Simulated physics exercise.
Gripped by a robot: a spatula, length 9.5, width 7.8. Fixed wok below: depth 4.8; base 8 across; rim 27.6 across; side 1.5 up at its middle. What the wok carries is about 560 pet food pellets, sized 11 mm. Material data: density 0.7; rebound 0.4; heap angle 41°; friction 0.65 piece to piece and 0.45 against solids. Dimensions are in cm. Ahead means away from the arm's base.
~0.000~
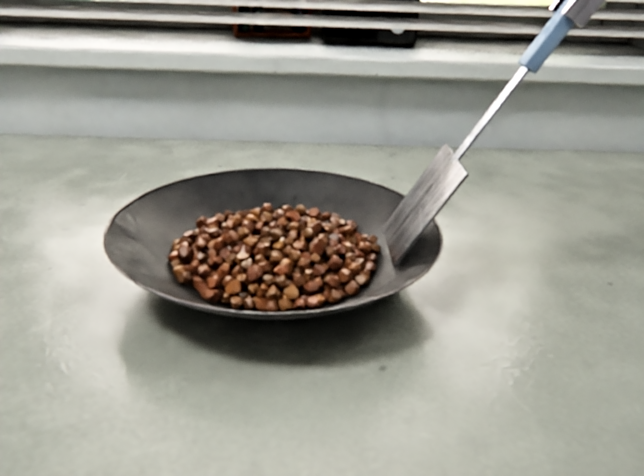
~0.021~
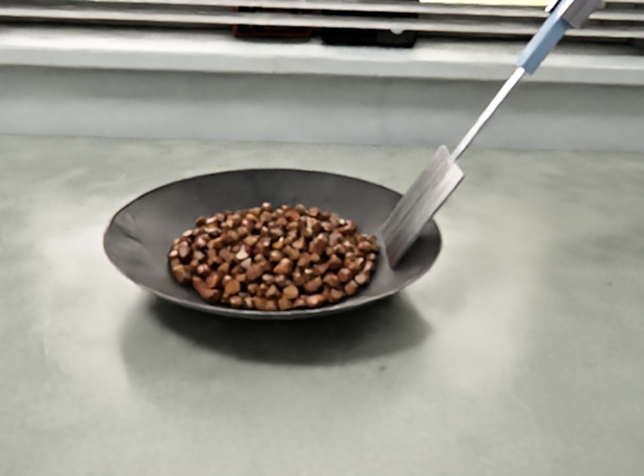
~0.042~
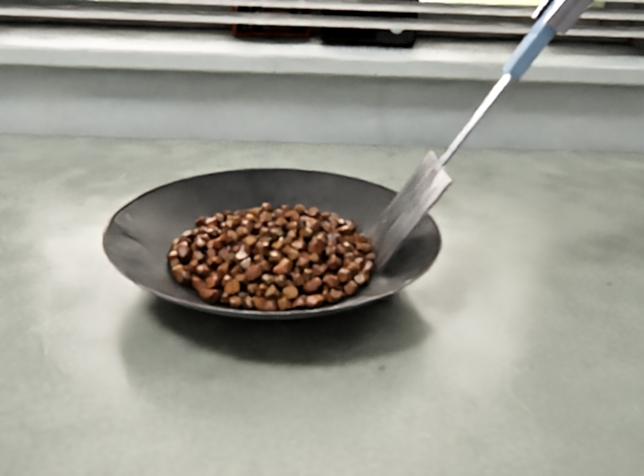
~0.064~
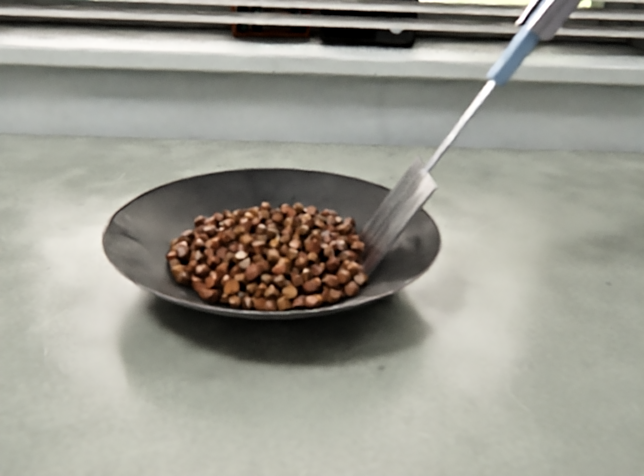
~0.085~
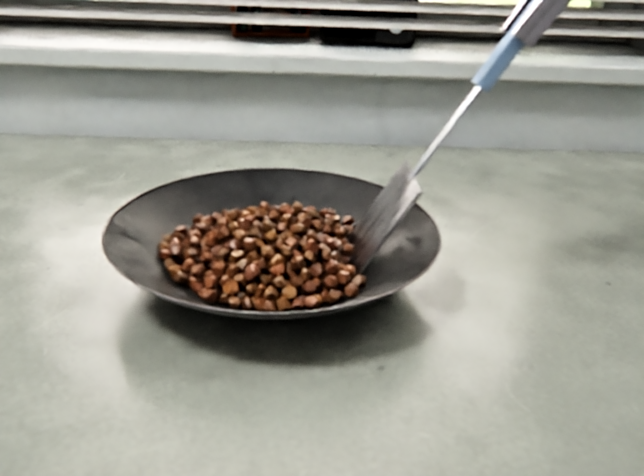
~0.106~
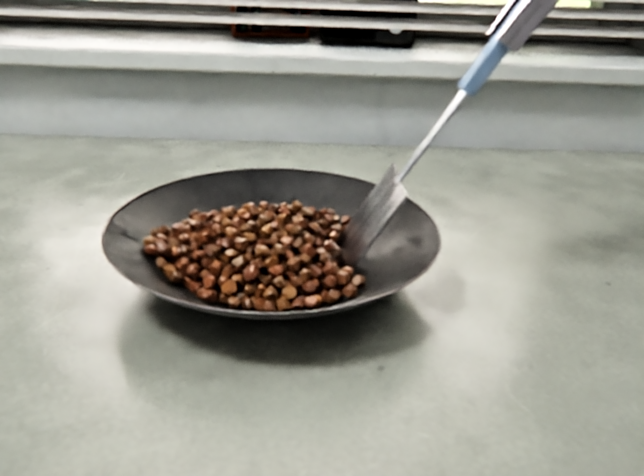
A spatula slides left in a dark wok, pushing the heap of brown pellets leftward.
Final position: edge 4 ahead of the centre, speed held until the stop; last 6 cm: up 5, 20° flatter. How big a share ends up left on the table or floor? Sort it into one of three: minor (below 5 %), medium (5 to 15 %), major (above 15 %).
Minor, below 5 %.
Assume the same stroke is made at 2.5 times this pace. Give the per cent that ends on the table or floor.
Something close to 20 per cent ends up on the table or floor.
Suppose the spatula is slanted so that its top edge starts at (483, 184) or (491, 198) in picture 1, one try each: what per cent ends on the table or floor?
Roughly 0% and 0%.
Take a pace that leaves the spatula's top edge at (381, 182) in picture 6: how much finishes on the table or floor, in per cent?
Roughly 5 per cent.
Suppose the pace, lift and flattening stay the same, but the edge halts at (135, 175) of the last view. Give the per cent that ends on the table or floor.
About 40 per cent.
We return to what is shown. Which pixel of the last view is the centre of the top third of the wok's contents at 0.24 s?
I'd say close to (195, 224).
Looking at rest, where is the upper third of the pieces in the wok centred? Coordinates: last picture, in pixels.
It is centred around (177, 226).
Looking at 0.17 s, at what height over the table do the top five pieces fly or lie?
Roughly 6 cm.
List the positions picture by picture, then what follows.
Spatula top edge at (457, 158), sloping 59°; upper third of the load around (277, 240), from x 175 to 375, top at y 210; 565 in the wok, in the first picture.
Spatula top edge at (453, 159), sloping 59°; upper third of the load around (277, 240), from x 175 to 375, top at y 210, in the second picture.
Spatula top edge at (441, 165), sloping 59°; upper third of the load around (276, 240), from x 175 to 370, top at y 210, in the third picture.
Spatula top edge at (427, 170), sloping 59°; upper third of the load around (277, 238), from x 175 to 360, top at y 210, in the fourth picture.
Spatula top edge at (413, 175), sloping 59°; upper third of the load around (268, 237), from x 165 to 360, top at y 210, in the fifth picture.
Spatula top edge at (400, 179), sloping 59°; upper third of the load around (252, 234), from x 150 to 360, top at y 205; 565 in the wok, in the sixth picture.
After 0.17 s, sloping 58°, highest piece 6 above the table; 565 in the wok.
After 0.24 s, sloping 48°, highest piece 7 above the table; 563 in the wok, 2 on the blade or in flight.
After 0.47 s, sloping 39°, highest piece 7 above the table; 563 in the wok, 2 on the table or floor.
After 1.52 s, sloping 39°, highest piece 6 above the table; 563 in the wok, 2 on the table or floor.
At rest, 563 in the wok, 2 on the table or floor. That is 0 % on the table or floor.
